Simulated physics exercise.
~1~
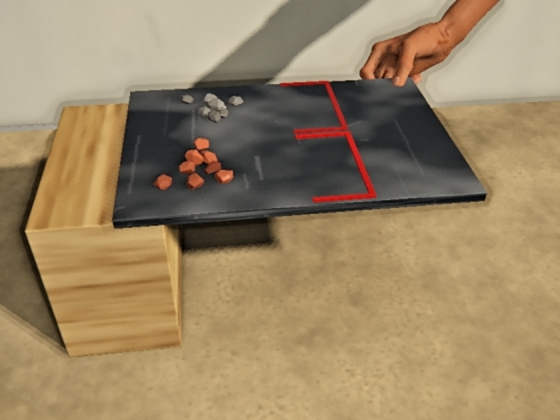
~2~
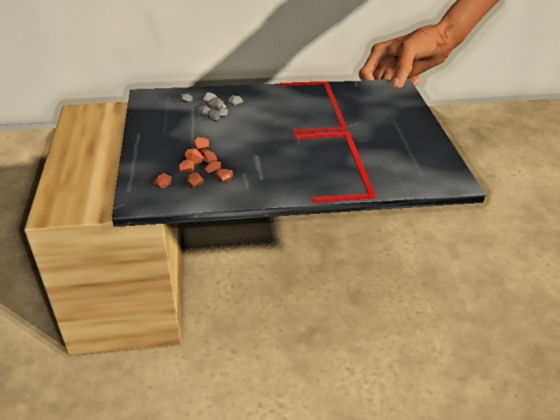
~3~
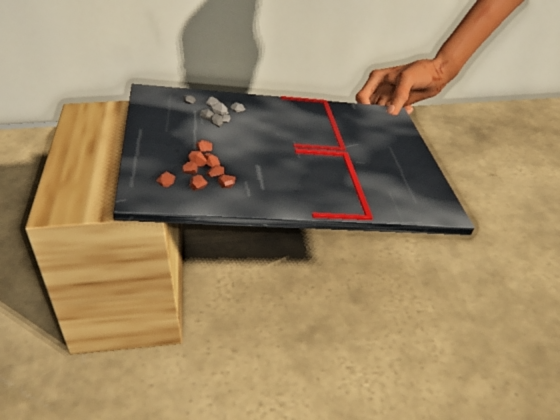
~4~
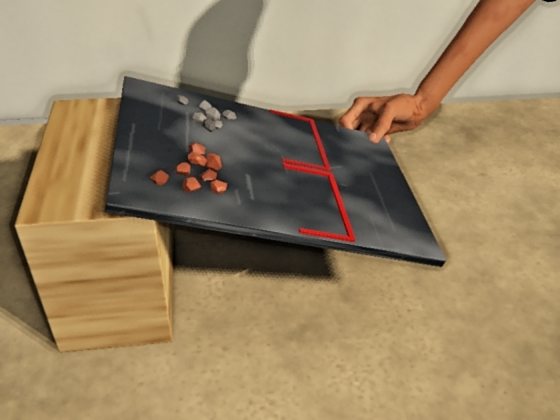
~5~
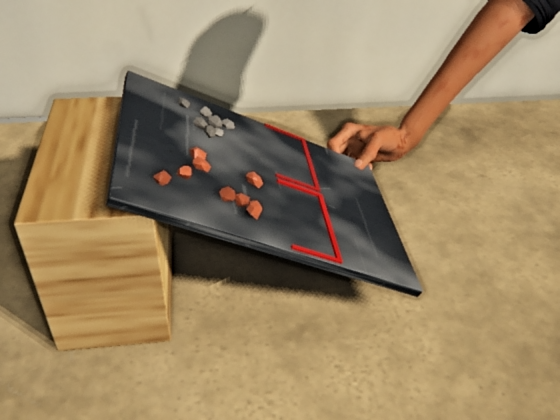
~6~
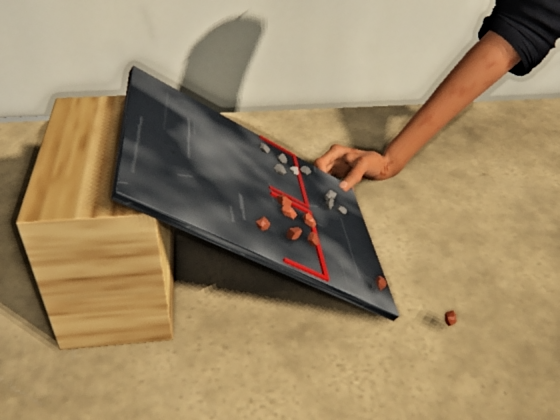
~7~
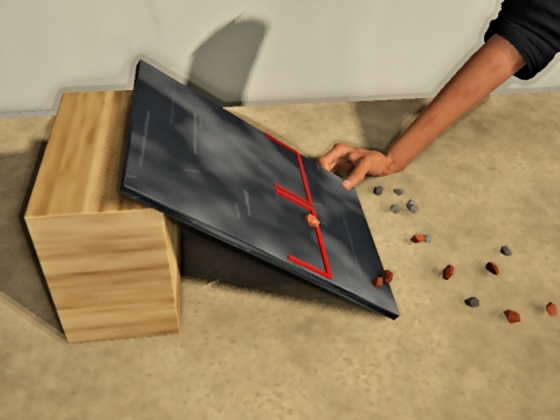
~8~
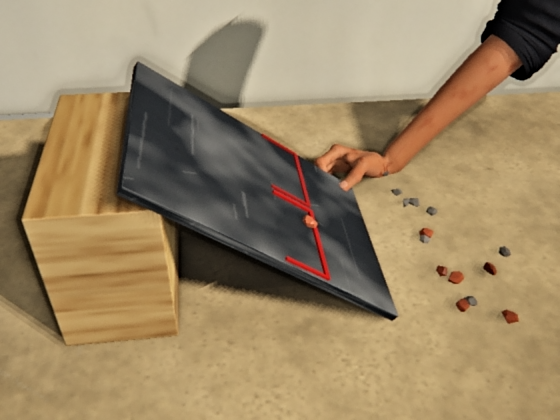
On a tan, mottled surface against a pale wall, seen from slightly above, a dark board rests its left end on a wooden block while a hand holds its right end level. Small grey lumps lie toward the back and orange-red lumps nearer the front, left of two red bracket-shaped strips. The hand lowers the right end, and the board tilts steadily. The reddish lumps begin sliding first, then both groups run down past the strips and spill onto the surface at right. The board ends steeply sloped, with one reddish lump left at the strips and the others scattered beyond.
